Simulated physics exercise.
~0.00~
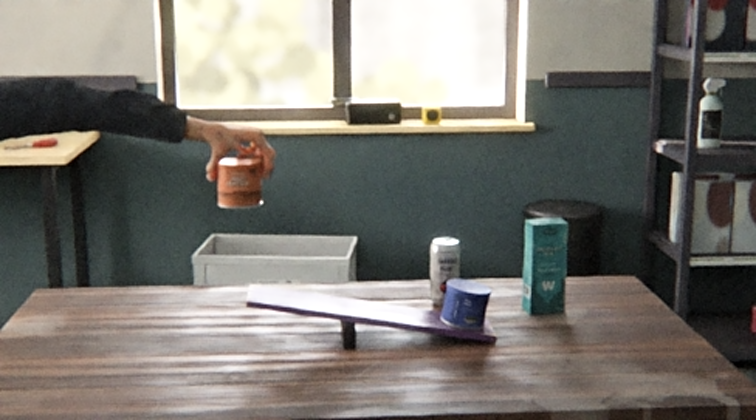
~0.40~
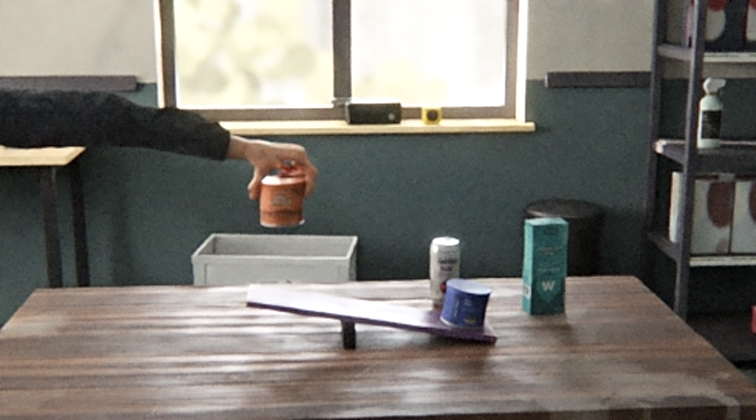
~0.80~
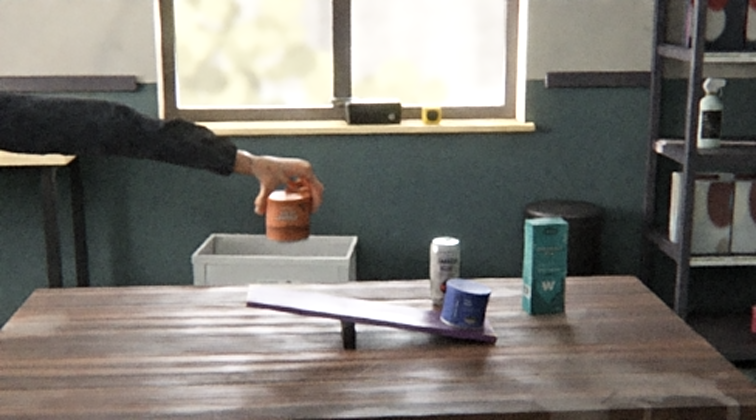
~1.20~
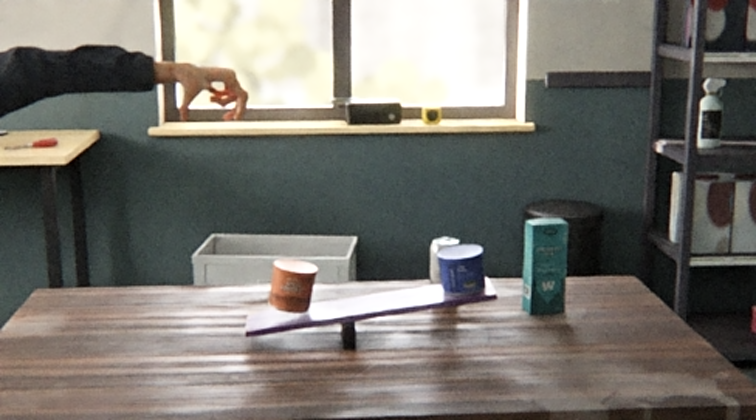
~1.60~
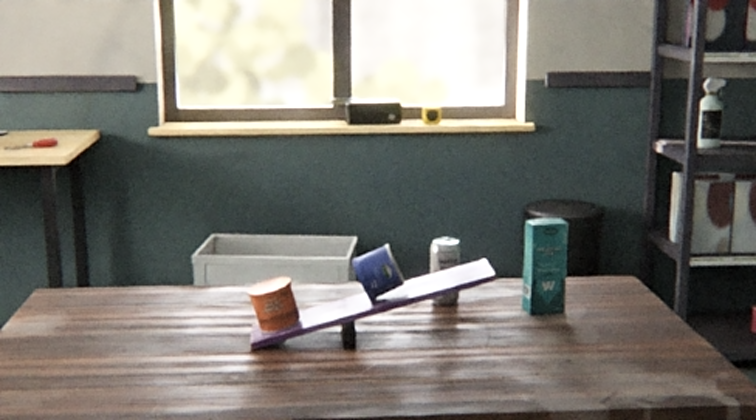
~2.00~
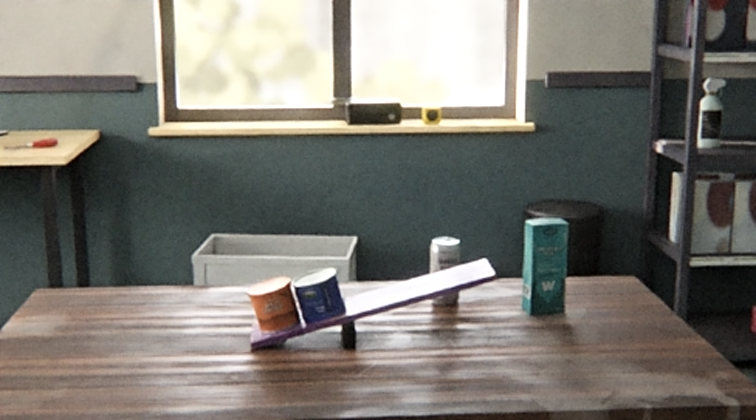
A hand holding an orange tin moves right and lowers it toward the raised left end of a purple plank, which rests on a small dark block on a wooden table. A blue tin sits on the plank's low right end, with a white can and a turquoise carton standing nearby. The hand lets go and draws back, and the plank swings over, its left end dropping under the orange tin. The blue tin, now lifted, tips and slides left down the slope. It ends up against the orange tin at the lowered left end, while the can and carton stay put.
